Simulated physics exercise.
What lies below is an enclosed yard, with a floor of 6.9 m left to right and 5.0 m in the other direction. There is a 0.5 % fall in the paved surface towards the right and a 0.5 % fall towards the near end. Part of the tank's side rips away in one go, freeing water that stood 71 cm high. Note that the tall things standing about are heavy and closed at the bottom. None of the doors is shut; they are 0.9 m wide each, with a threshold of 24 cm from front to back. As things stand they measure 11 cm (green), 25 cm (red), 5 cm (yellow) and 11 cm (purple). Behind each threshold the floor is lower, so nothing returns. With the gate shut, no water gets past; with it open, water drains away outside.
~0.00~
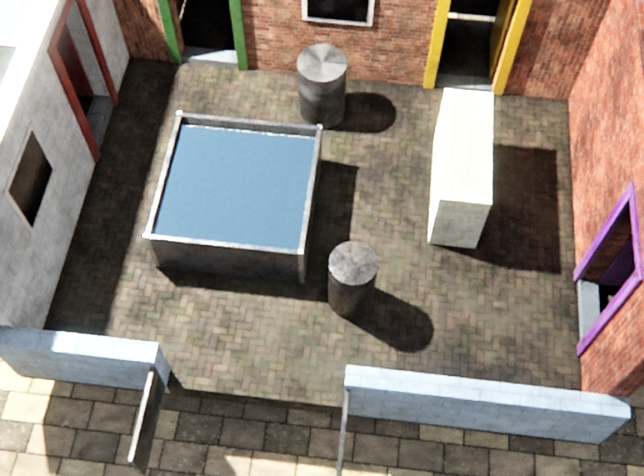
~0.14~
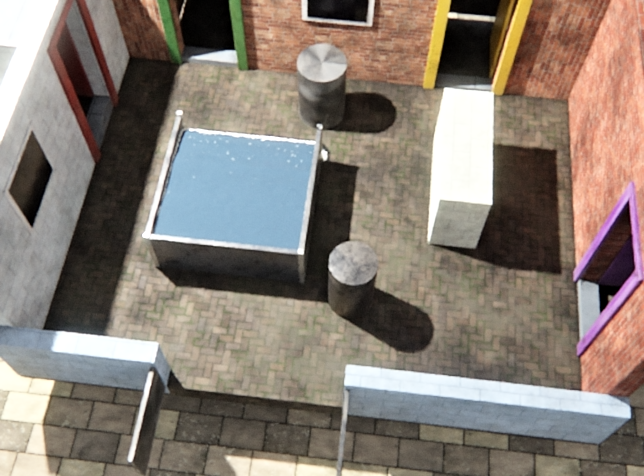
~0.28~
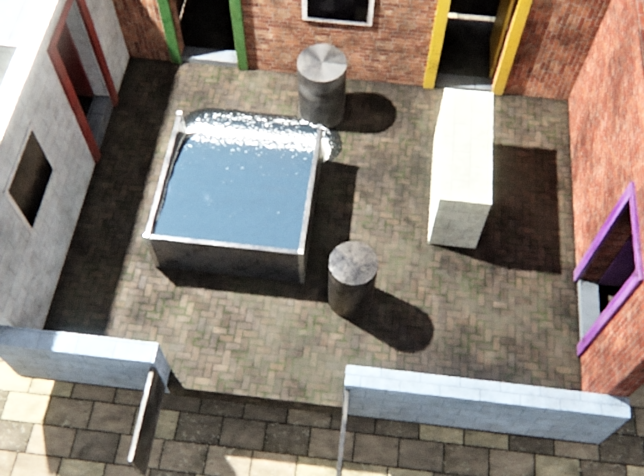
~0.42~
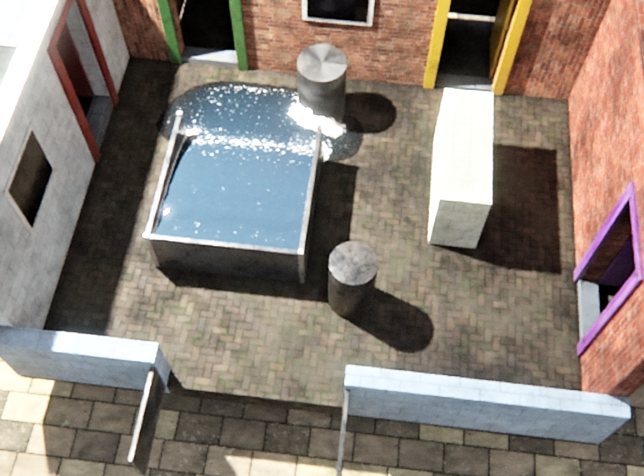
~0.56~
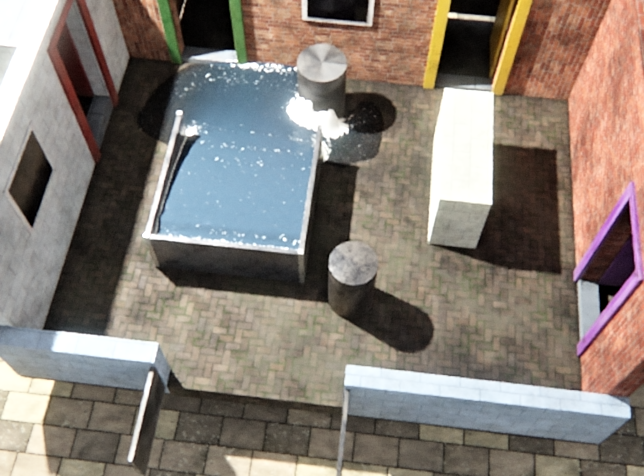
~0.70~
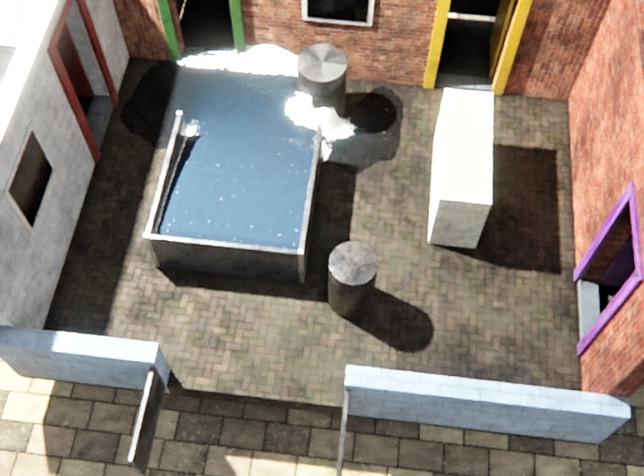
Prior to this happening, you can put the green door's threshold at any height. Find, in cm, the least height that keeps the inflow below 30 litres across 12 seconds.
The least height is about 32 cm.
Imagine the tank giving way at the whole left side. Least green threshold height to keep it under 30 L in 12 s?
Near 17 cm.
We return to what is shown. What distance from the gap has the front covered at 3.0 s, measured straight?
It gets close to 4.8 metres out.
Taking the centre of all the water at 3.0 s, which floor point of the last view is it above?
(279, 146), roughly.
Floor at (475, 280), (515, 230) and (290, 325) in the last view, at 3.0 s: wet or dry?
In order: Untouched, untouched, untouched.
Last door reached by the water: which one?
Door: Purple.
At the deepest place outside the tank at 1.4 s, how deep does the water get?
About 50 cm at most.
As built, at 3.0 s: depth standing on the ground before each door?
Door by door in centimetres - green 23, red 17, yellow 4, purple 0.
After 1.4 s water covers 25 % of the floor, deepest (50 cm) near (264, 76); 33 cm at the green door, 75 litres in over its 11 cm threshold.
After 3.0 s water covers 55 % of the floor, deepest (33 cm) near (129, 63); 23 cm at the green door, 256 litres in over its 11 cm threshold.
After 12.0 s water covers 95 % of the floor, deepest (10 cm) near (544, 141); 6 cm at the green door, 312 litres in over its 11 cm threshold.
At the green door as built, the water arrived by 0.6 s and peaked near 33 cm at 1.2 s.
Run again over the same 12 s with other heights there, 43 litres in over 29.5 cm, 4 litres over 39.5 cm. The limit of 30 litres is kept from about 32 cm up.
